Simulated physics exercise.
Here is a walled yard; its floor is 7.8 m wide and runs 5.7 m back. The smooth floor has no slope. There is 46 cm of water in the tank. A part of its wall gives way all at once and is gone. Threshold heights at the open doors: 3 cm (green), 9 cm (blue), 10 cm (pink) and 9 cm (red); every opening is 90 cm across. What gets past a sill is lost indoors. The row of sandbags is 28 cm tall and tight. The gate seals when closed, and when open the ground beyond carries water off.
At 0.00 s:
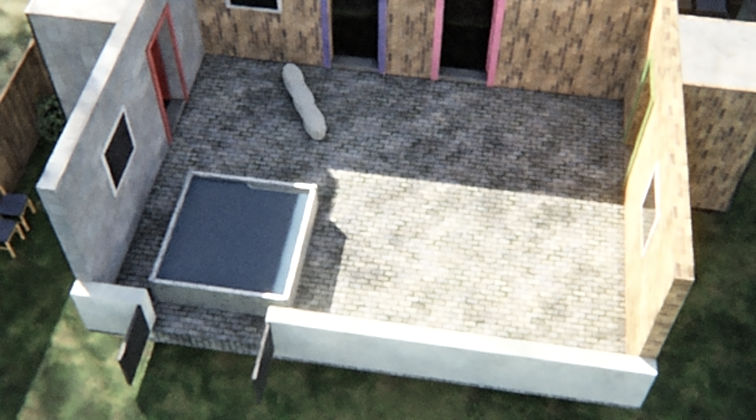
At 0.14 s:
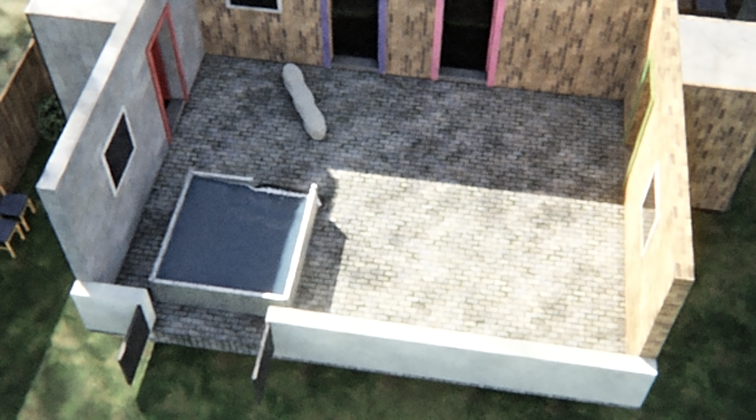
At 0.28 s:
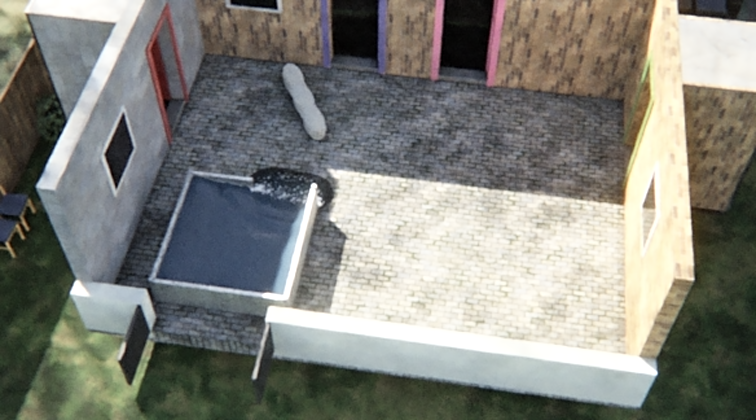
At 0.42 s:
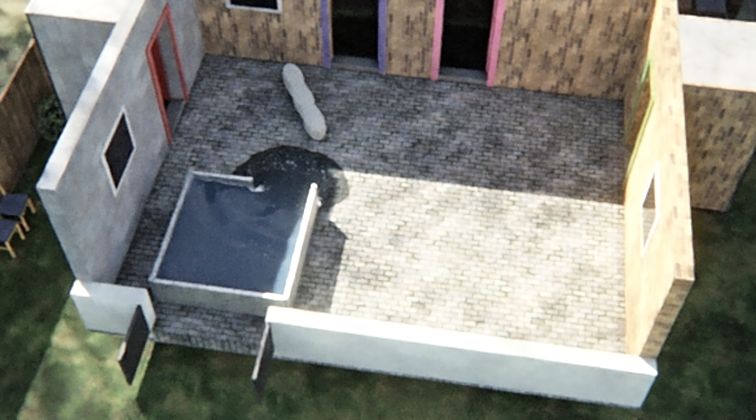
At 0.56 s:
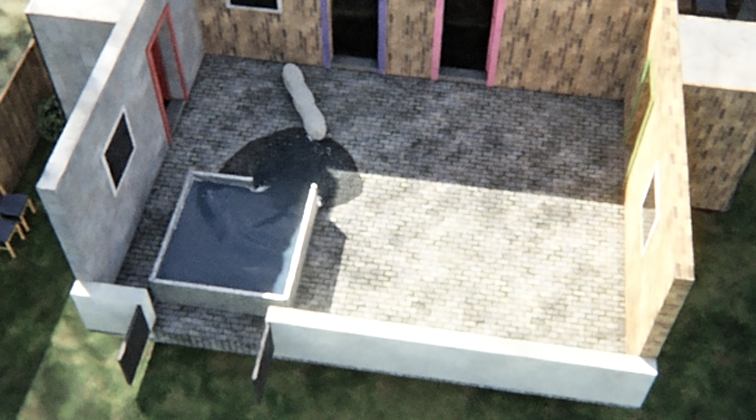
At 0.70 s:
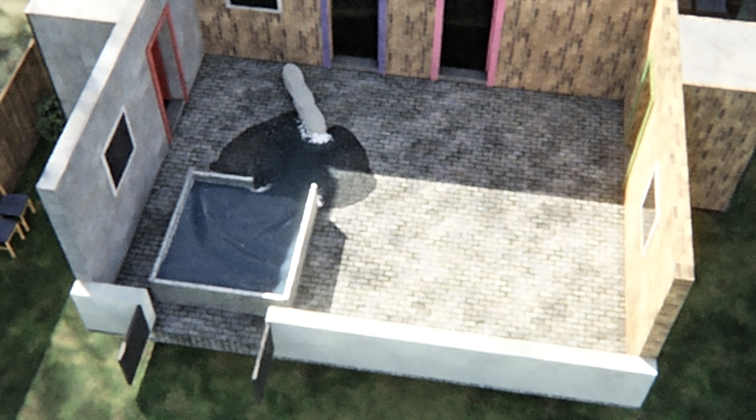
Water in a square tank sits still inside a walled, paved yard, then breaks through a gap in the tank's far wall. It pours onto the paving as a dark patch, fanning outward toward the back of the yard, and reaches the near end of a pale, rounded long object, spreading around it.
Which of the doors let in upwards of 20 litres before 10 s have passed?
Within that time: At the green door it passes the limit; at the blue door it keeps below the limit; at the pink door it stays under the limit; at the red door it does not reach the limit.
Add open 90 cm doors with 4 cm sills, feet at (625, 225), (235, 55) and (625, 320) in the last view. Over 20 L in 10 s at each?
In that order: Not over, past it, not over.
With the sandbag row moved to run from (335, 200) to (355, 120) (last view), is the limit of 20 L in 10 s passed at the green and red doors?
Then: Green under, red not over.
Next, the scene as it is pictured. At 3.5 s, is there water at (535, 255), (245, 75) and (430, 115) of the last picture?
In that order: Still dry, wet, under water.
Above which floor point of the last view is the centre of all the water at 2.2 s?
At about (274, 202).
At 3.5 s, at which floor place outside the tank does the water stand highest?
At about (204, 57).
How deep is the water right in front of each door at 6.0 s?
Depths in cm: Green 7, blue 6, pink 8, red 8.
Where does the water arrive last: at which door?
Last comes the green one.
After 1.4 s water covers 15 % of the floor and is deepest (26 cm) near (293, 199); green door not reached, blue door not reached, pink door not reached, red door not reached.
After 2.2 s water covers 25 % of the floor and is deepest (28 cm) near (204, 57); green door not reached, blue door 5 cm at the sill, 0 L in, pink door 11 cm at the sill, 0 L in, red door not reached.
After 3.5 s water covers 40 % of the floor and is deepest (22 cm) near (204, 57); green door not reached, blue door 7 cm at the sill, 0 L in, pink door 11 cm at the sill, 4 L in, red door 5 cm at the sill, 0 L in.
After 6.0 s water covers 55 % of the floor and is deepest (14 cm) near (199, 70); green door 7 cm at the sill, 13 L in, blue door 6 cm at the sill, 1 L in, pink door 8 cm at the sill, 6 L in, red door 8 cm at the sill, 0 L in.
After 10.0 s water covers 80 % of the floor and is deepest (10 cm) near (106, 309); green door 7 cm at the sill, 58 L in, blue door 6 cm at the sill, 1 L in, pink door 5 cm at the sill, 6 L in, red door 7 cm at the sill, 0 L in.
